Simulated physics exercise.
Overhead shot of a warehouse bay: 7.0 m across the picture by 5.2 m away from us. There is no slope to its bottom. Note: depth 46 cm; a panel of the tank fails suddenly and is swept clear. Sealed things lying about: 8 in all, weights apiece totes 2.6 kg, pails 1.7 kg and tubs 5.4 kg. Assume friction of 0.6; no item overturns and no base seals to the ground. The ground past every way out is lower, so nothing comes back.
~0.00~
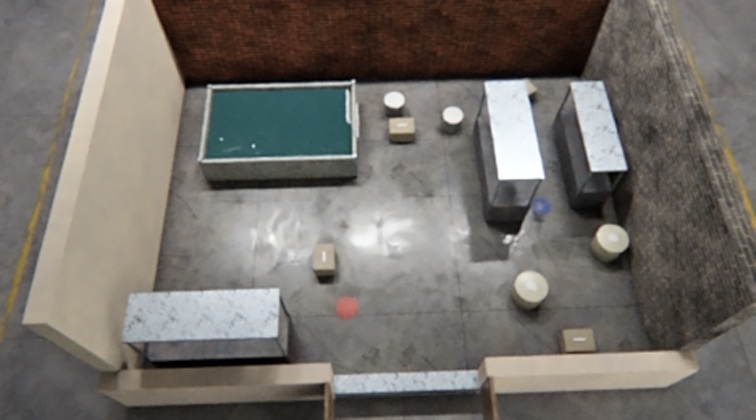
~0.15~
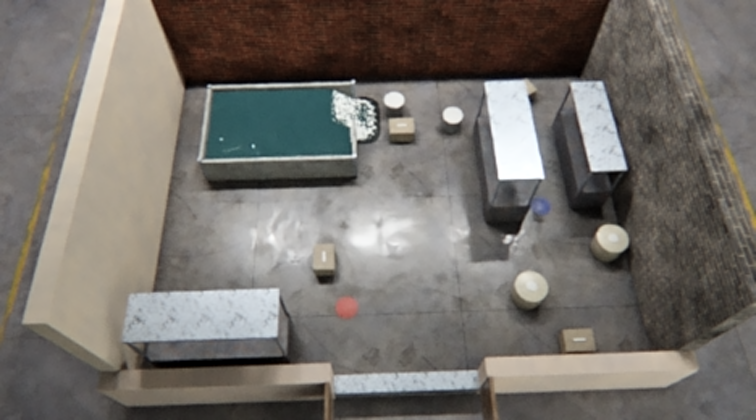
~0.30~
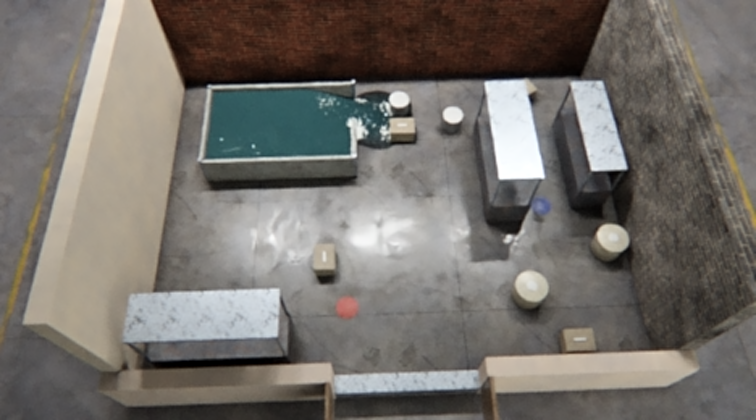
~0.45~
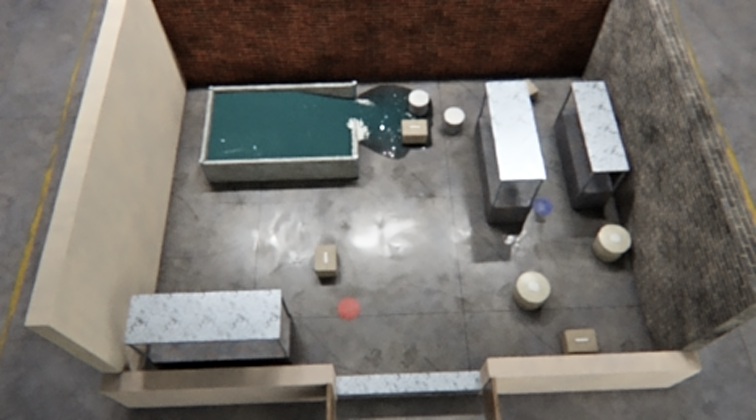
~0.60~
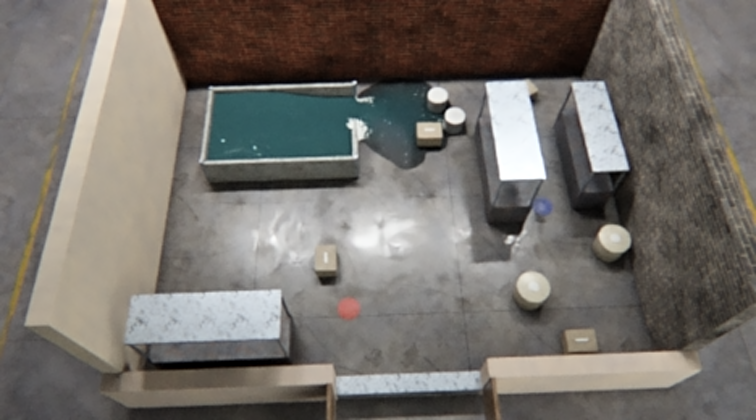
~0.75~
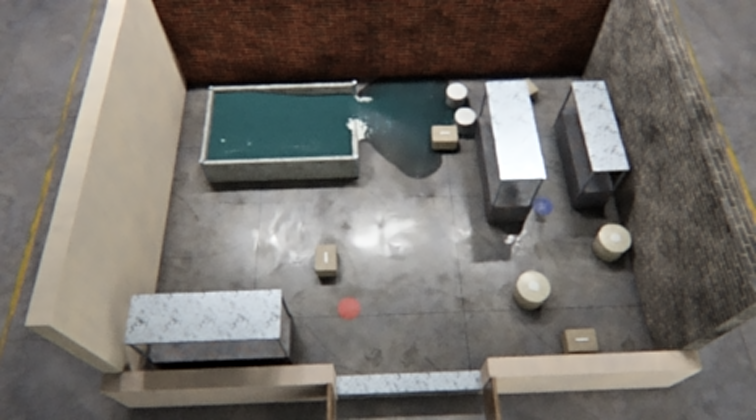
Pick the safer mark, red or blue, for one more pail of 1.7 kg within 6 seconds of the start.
Red.
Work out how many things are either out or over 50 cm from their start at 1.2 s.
The number by then is 3.
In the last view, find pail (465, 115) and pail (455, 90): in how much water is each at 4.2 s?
About 19 and 21 cm.
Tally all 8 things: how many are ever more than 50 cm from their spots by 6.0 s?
I count 5 of them.
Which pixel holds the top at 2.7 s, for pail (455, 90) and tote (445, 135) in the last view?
Around (580, 66) and (431, 220).
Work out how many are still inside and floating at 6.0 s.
I get 5.
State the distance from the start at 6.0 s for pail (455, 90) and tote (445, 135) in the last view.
That comes to 300 cm for the first and 200 cm for the second.
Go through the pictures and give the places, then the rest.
In the first picture, a pail at (394, 100), on the bottom; a tote at (402, 126), on the bottom; the red patch at (347, 308); the blue patch at (540, 206); 3.3 m2 under water; 0 of 8 have shifted.
In the second picture, a pail at (394, 100), on the bottom; a tote at (402, 126), on the bottom; the red patch at (347, 308); the blue patch at (540, 206); water covers 3.6 m2; 0 of 8 have shifted.
In the third picture, a pail at (399, 99) rests on the ground, 8 cm from its start; a tote at (402, 126), on the bottom; the red patch at (347, 308); the blue patch at (541, 206); 4.0 m2 under water; 1 of 8 have shifted.
In the fourth picture, a pail at (419, 98) rests on the ground, 40 cm from its start; a tote at (415, 127), on the bottom, 19 cm from its start; the red patch at (349, 309); the blue patch at (542, 206); 4.6 m2 under water; 2 of 8 have shifted.
In the fifth picture, a pail at (438, 95) rests on the ground, 72 cm from its start; a tote at (430, 130), on the bottom, 44 cm from its start; the red patch at (349, 309); the blue patch at (542, 206); 5.3 m2 under water; 2 of 8 have shifted.
In the sixth picture, a pail at (457, 91) rests on the ground, 105 cm from its start; a tote at (445, 133), on the bottom, 69 cm from its start; the red patch at (349, 309); the blue patch at (542, 206); 6.1 m2 under water; 3 of 8 have shifted.
After 1.2 s on red it would be 0 cm off in 0 cm of water; on blue it would be 0 cm off in 0 cm of water.
After 2.7 s on red it would be 0 cm off in 0 cm of water; on blue it would be 0 cm off in 0 cm of water.
After 4.2 s on red it would be 0 cm off in 0 cm of water; on blue it would be 1 cm off in 2 cm of water.
After 6.0 s on red it would be 0 cm off in 1 cm of water; on blue it would be 139 cm off in 5 cm of water.
